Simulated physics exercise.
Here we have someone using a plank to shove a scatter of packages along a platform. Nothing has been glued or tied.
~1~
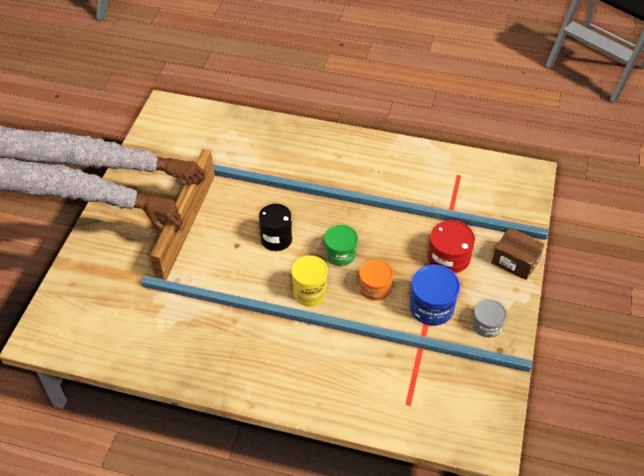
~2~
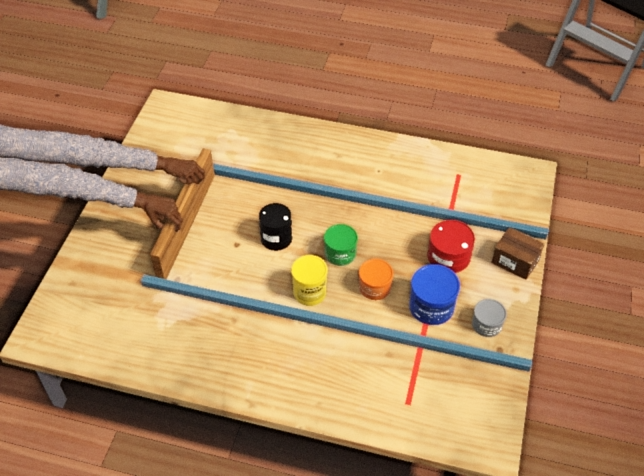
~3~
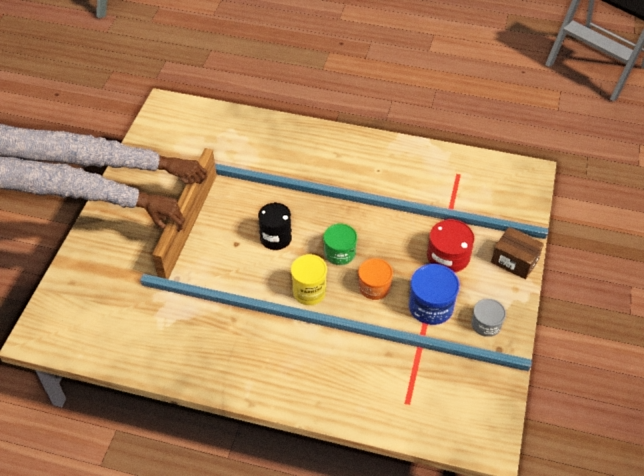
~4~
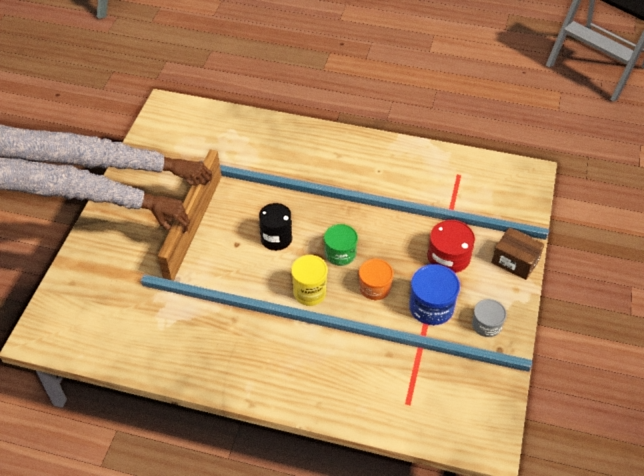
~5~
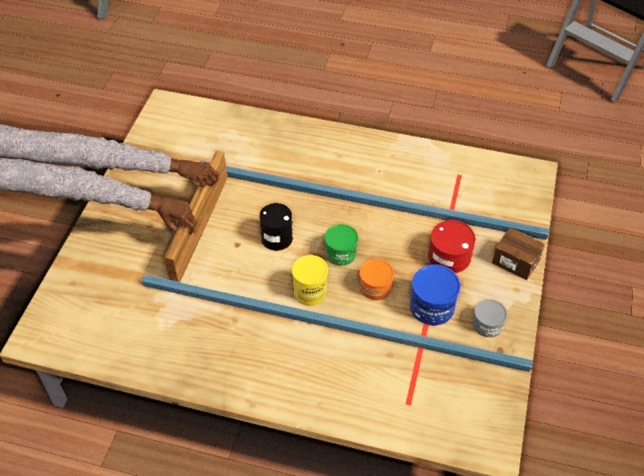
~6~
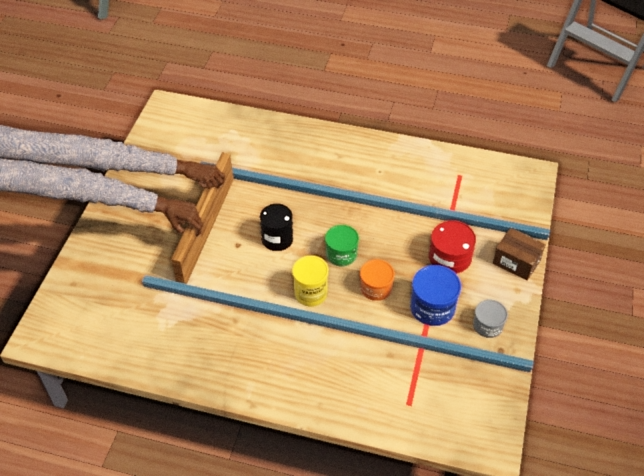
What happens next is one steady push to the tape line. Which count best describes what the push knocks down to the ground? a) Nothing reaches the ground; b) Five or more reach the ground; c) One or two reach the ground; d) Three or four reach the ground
a.
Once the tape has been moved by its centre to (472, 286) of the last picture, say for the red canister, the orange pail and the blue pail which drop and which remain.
The red canister stays put, the orange pail stays put, the blue pail stays put.
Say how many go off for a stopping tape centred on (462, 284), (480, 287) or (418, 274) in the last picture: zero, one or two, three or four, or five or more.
Result per tape, in order - just one or two / just one or two / none.
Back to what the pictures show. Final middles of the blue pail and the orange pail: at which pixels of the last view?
In the last view, the middles sit near (485, 313) and near (450, 296).
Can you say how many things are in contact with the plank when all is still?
So the total is 3.
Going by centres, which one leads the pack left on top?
The one is the grey pail.
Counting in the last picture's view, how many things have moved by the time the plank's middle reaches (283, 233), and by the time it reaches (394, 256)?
Tally: First 1; then 6.
A little later, none off yet; brown parcel at rest near (519, 254); grey pail at rest near (490, 319); red canister at rest near (452, 247).
When it is over, the number that fall off is zero.
